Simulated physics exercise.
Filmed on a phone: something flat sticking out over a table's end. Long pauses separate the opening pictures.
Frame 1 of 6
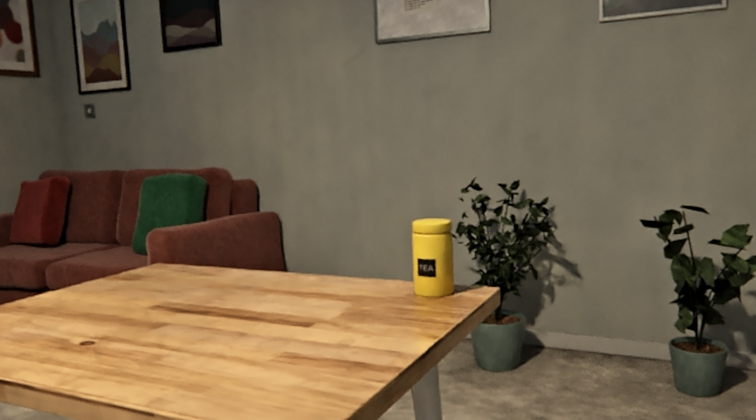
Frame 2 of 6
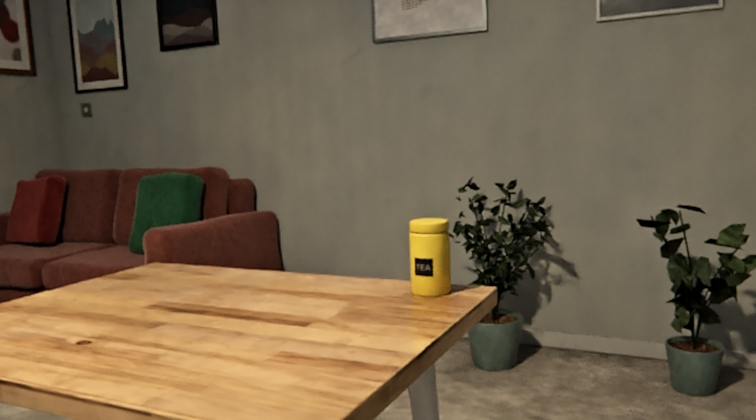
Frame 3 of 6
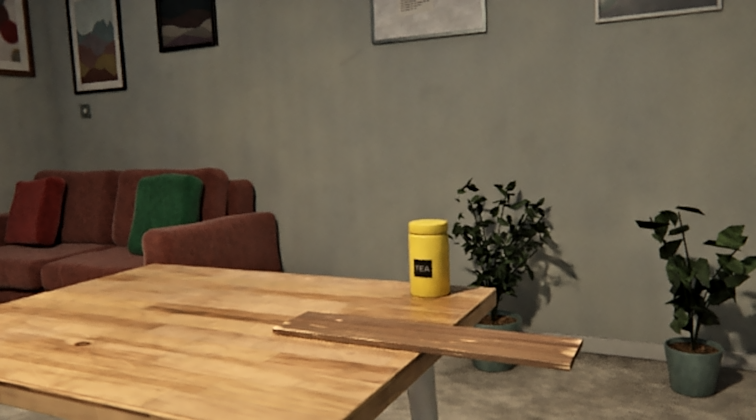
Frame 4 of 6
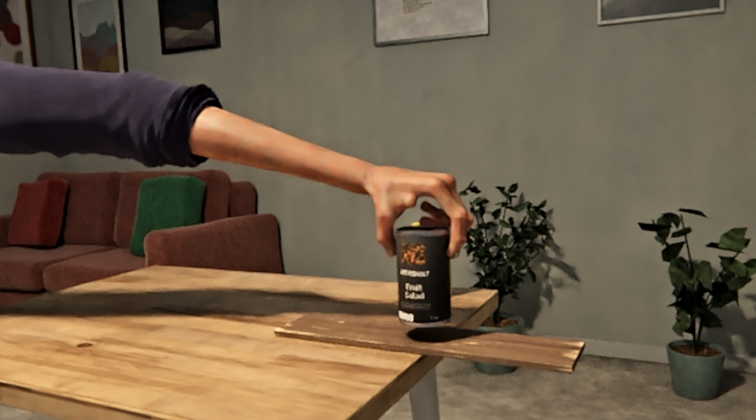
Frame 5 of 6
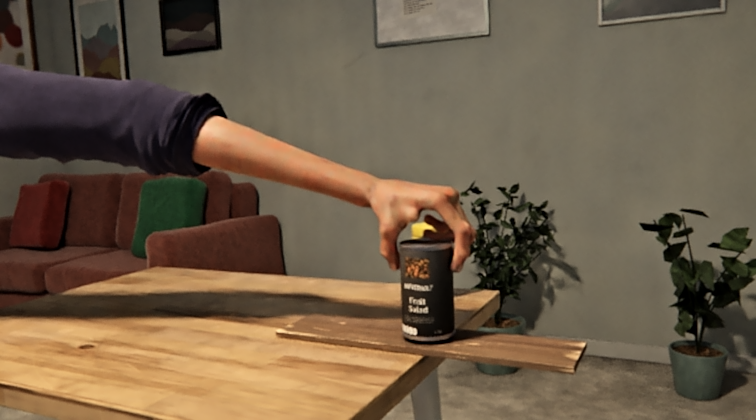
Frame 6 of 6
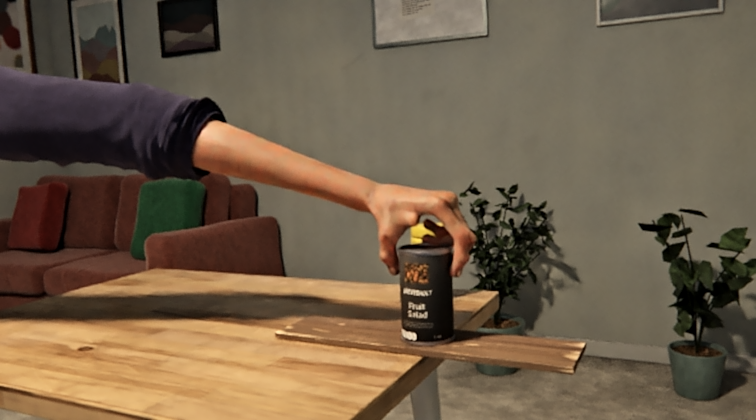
A bare forearm in a pushed-up dark sleeve reaches in from the left, lowering a black tin onto a brown plank and keeping its fingers around the top, while the camera barely shifts. The plank, absent at first, lies across a wooden table's corner, jutting out rightward before a yellow tea jar. Behind, in a grey-walled room seen from just above table height, are a red sofa and two potted plants.
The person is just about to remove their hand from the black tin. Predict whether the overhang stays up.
Prediction: It stays up.
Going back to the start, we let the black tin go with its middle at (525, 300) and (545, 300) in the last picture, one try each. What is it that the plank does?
The first time it drops; the second time it drops.
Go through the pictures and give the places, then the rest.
In the first picture, the last thing is not in view yet; yellow jar (433, 257).
In the second picture, the last thing is not in view yet; yellow jar (430, 256).
In the third picture, the last thing is not in view yet; yellow jar (429, 258).
In the fourth picture, on its way; black tin (424, 274).
In the fifth picture, in place under the hand; black tin (427, 288).
In the sixth picture, in place under the hand; black tin (426, 292).
Then, 0.20 s past the last view, nothing moves.
Then, 0.40 s past the last view, black tin resting near (426, 293).
Finally, all 3 still in place. Final places as the last picture's camera would see them, black tin near (426, 293). The plank stays on the table.
